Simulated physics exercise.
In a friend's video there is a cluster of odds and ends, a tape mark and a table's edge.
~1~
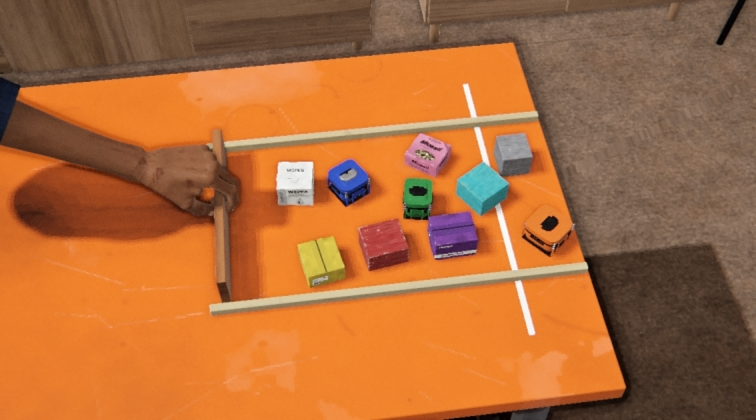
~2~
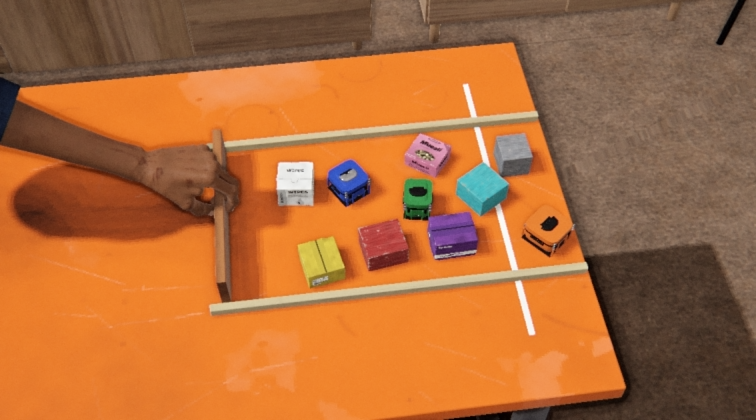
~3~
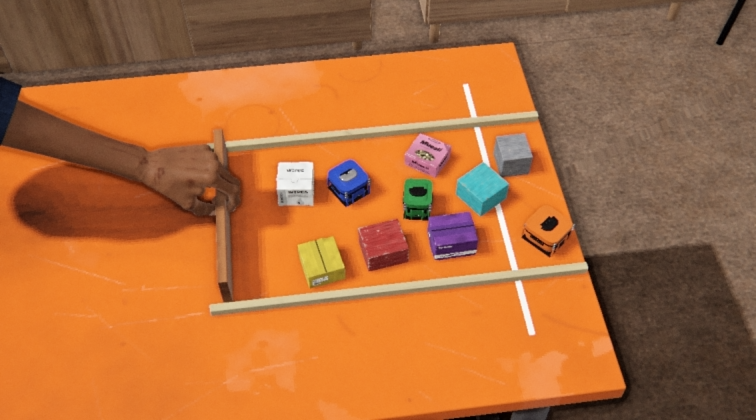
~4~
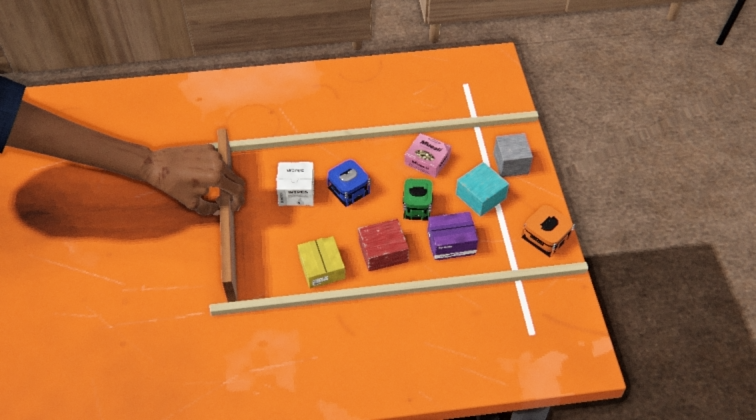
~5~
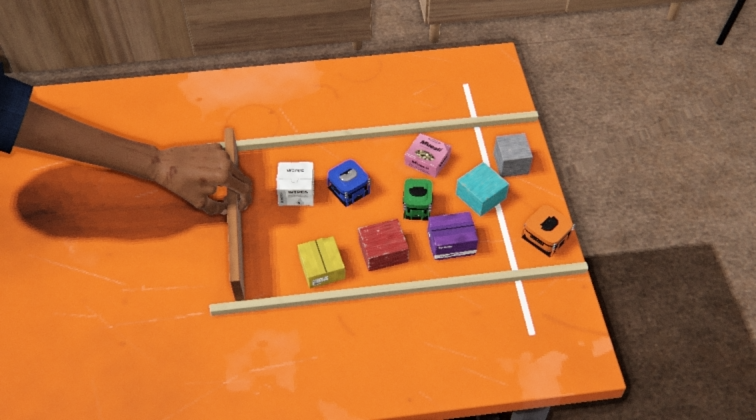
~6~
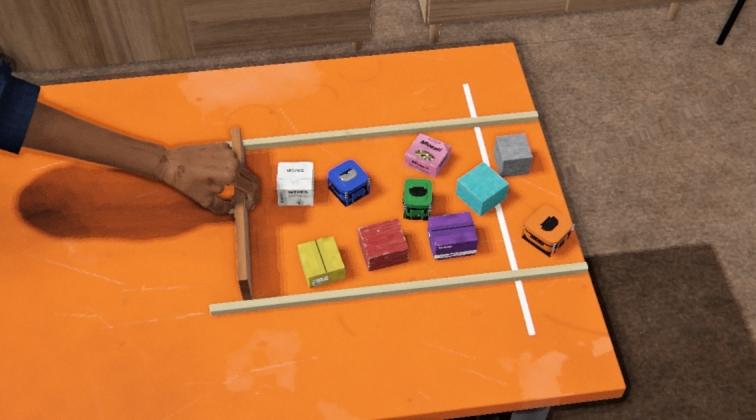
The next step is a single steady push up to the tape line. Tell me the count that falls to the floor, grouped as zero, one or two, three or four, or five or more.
Basically the losses over the end count three or four in this one.
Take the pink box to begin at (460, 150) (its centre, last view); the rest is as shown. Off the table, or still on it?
From that start the object is safe.
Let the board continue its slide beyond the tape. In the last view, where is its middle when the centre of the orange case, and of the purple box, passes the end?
The middle is at (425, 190) when it's the orange case, and at (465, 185) when it's the purple box.
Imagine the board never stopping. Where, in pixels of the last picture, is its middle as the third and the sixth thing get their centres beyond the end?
It sits around (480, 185) and after that around (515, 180).
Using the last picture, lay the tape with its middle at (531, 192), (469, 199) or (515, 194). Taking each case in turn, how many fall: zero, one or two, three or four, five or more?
Lab note - count per position: At least five; one or two; 5 or more.
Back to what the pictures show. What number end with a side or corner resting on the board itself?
That makes 4.
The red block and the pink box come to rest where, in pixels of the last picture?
The red block ends at (563, 224) and the pink box at (498, 132).
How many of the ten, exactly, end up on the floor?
The number that fall is 3.
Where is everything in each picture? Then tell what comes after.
The first picture shows orange case (548, 230); grey block (513, 155); turquoise block (482, 189); board (222, 213); tape (495, 196).
The second picture shows grey block (513, 155); green case (418, 199).
The third picture shows turquoise block (482, 189); board (223, 213).
The fourth picture shows orange case (548, 230); pink box (428, 155).
The fifth picture shows grey block (513, 155); white box (296, 184).
The sixth picture shows orange case (548, 230); grey block (513, 155); turquoise block (482, 189); board (242, 211); tape (495, 196).
Soon after, none off yet; orange case at rest near (548, 230); grey block at rest near (513, 155); turquoise block at rest near (482, 189).
In the end, the number that fall off is three or four; gone, purple box, grey block and orange case.
